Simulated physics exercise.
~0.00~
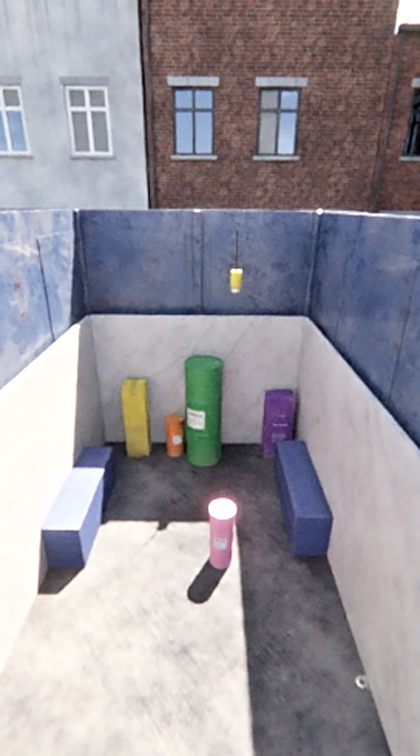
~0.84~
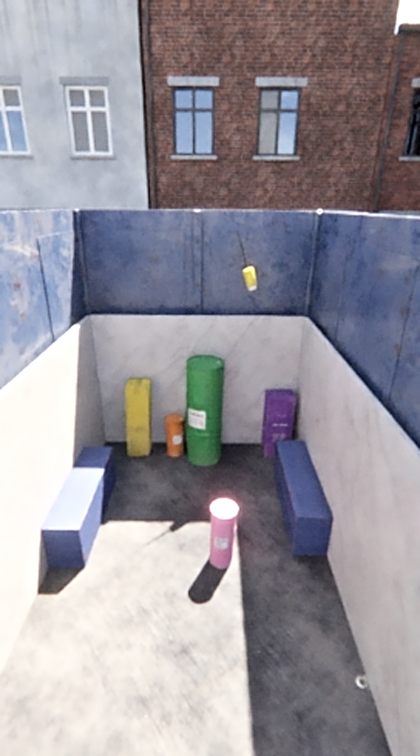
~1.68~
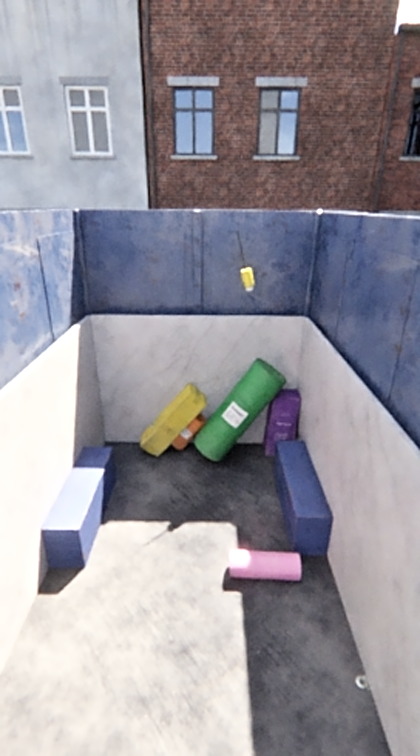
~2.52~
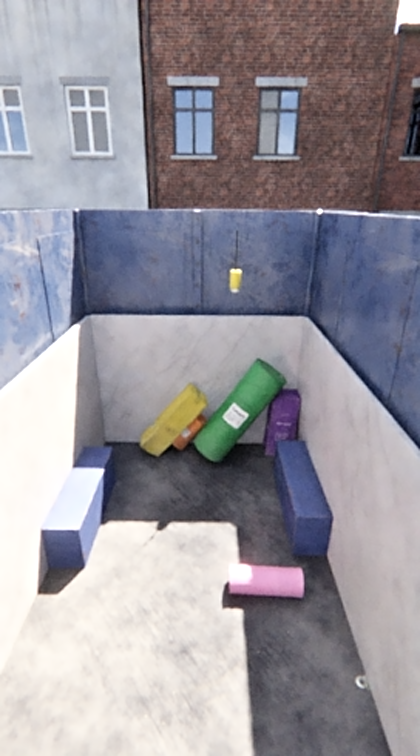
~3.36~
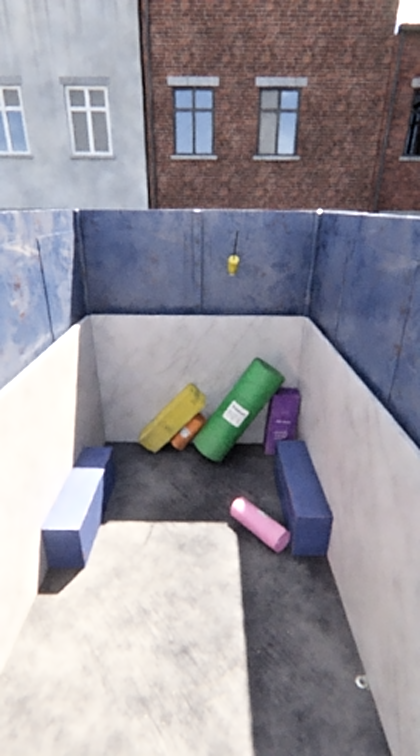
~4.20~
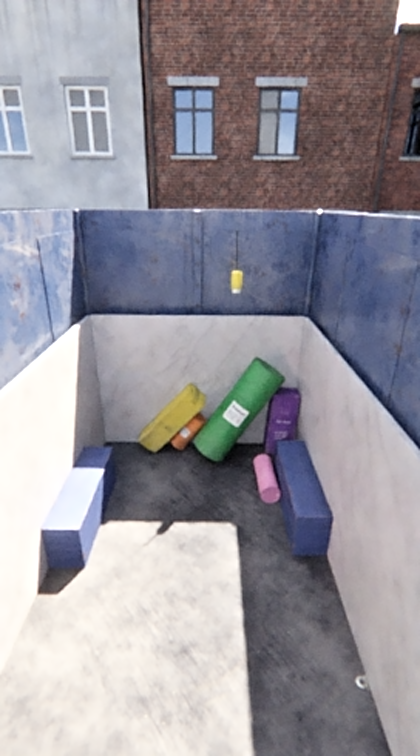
In the back of a moving van, the green drum, yellow box and orange canister tipped right and stayed leaning while the pink canister fell over, then rolled toward the front wall, stopping by the right wheel box near the upright purple box.
